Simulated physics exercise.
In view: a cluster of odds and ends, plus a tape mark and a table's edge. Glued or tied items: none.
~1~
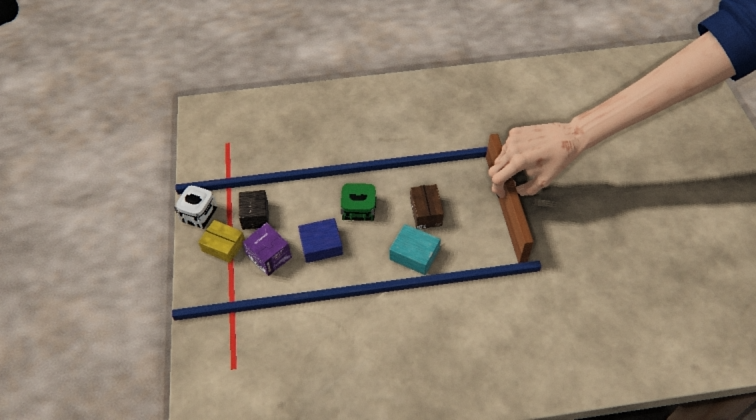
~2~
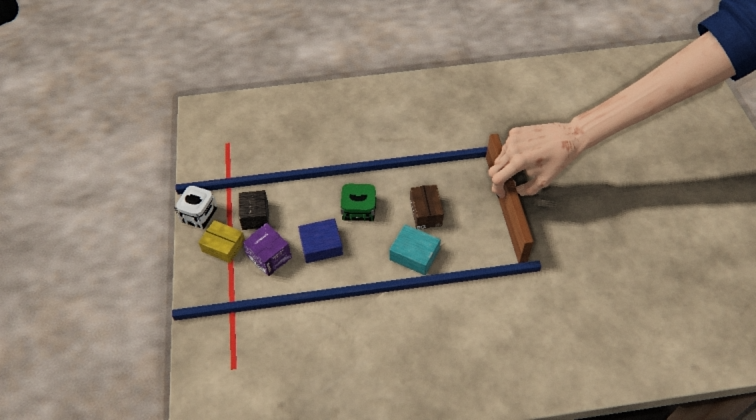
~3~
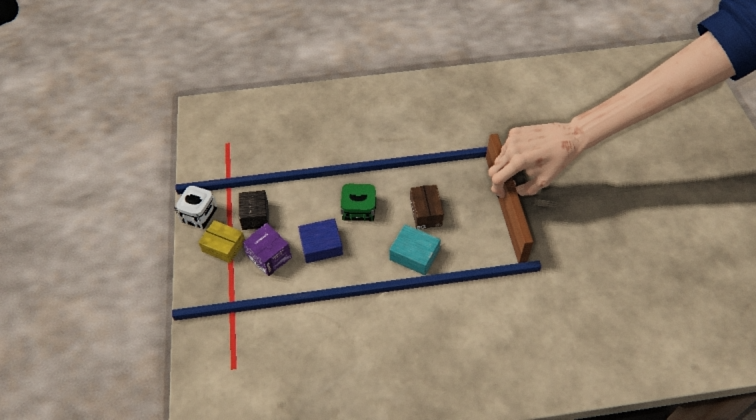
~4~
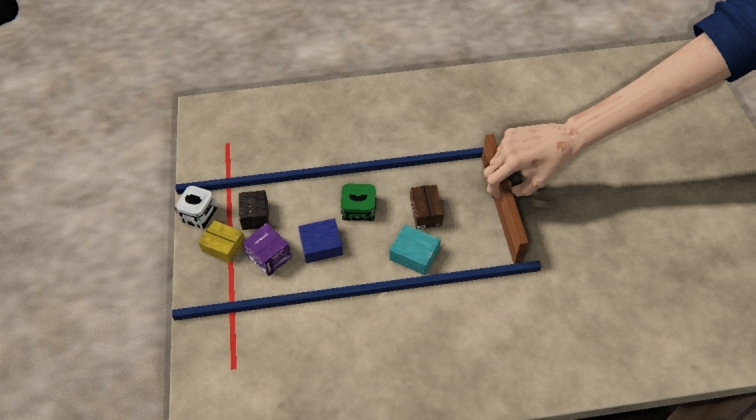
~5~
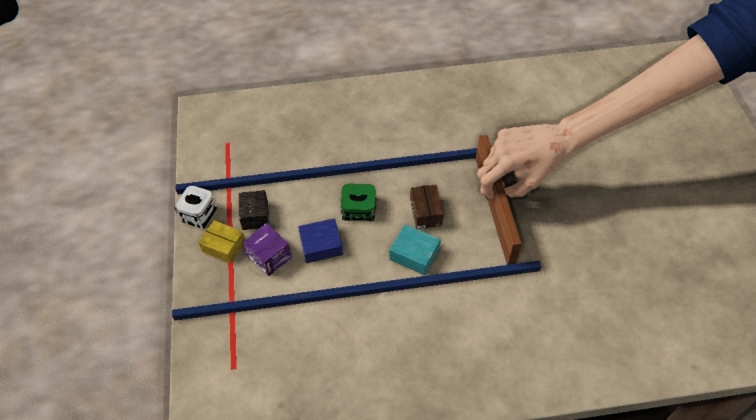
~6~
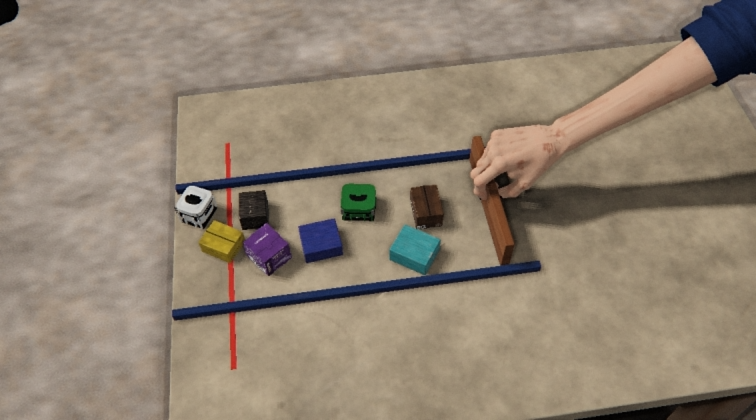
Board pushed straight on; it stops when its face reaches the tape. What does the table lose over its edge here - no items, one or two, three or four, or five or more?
It loses three or four items.
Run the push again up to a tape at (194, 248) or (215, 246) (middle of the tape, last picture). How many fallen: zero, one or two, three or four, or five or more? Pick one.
The falls would be five or over; five or more.
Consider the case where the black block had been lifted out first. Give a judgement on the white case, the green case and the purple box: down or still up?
The white case? It does not drop. The green case? It does not drop. The purple box? It heads down.
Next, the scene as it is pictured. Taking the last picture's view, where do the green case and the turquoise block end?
I'd put one at around (184, 222) and the other at around (209, 288).
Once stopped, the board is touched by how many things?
2 end up touching it.
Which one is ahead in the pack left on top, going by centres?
It's the blue block that is foremost.
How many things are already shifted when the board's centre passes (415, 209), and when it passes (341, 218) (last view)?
Counts: 2 / 6.
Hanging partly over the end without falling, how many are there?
It would come to 2.
Early on, none off yet; white case at rest near (197, 207); yellow box at rest near (222, 242); black block at rest near (254, 210).
Finally, the number that fall off is three or four; lost, purple box, black block, yellow box and white case.
